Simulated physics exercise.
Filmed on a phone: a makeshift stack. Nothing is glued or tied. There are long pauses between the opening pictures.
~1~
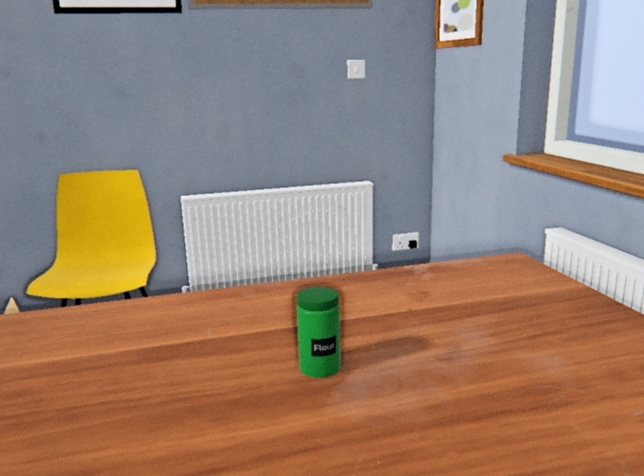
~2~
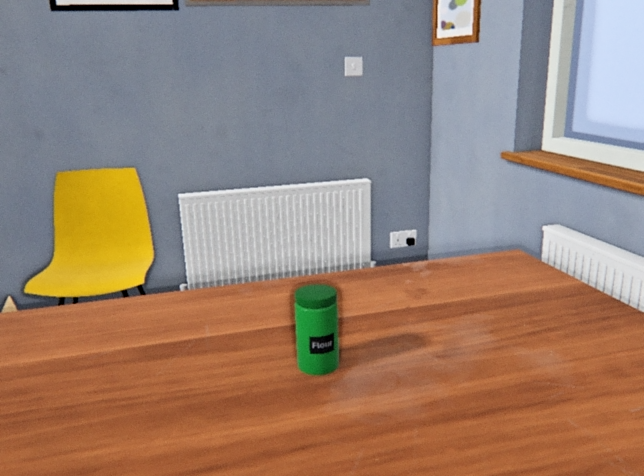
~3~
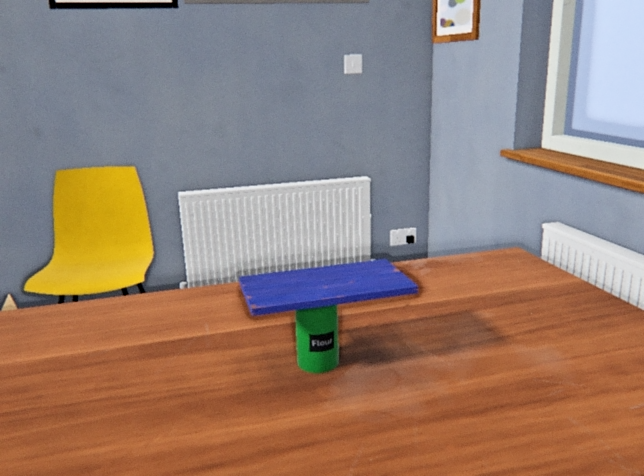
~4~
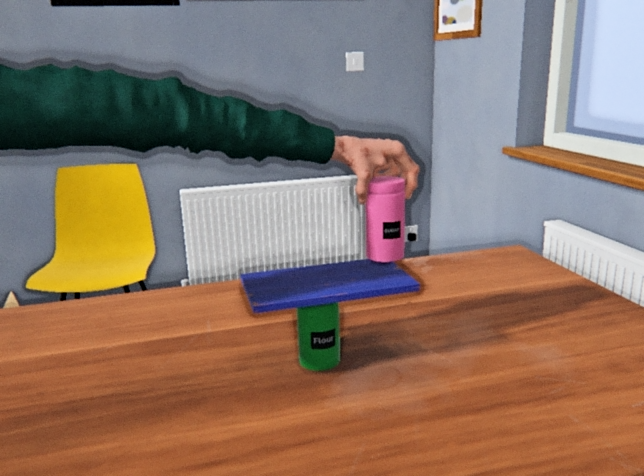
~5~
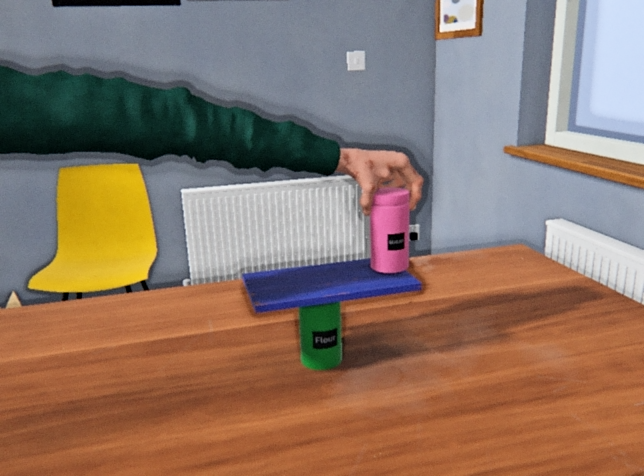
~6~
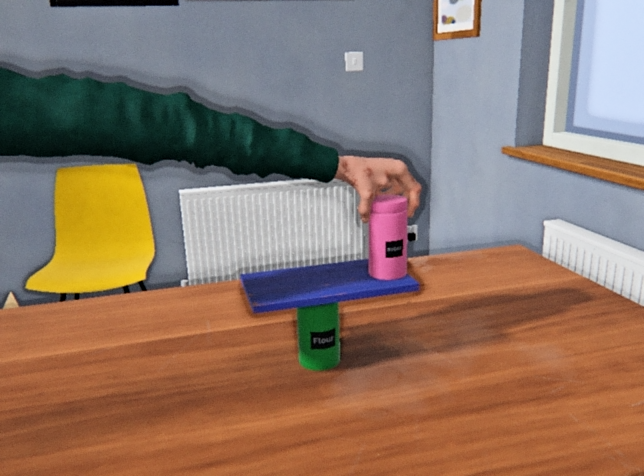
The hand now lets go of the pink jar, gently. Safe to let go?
As it turns out, it comes apart.
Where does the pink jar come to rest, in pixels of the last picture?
Around (448, 330).
Then, 0.30 s on from there, pink jar now fallen; blue board turned 45° from how it was put.
Then, 0.50 s on from there, blue board turned 68° from how it was put.
In the end, fallen, blue board and pink jar; green jar unmoved. At the end, from the last picture's camera, pink jar near (448, 330). The stack gives way.
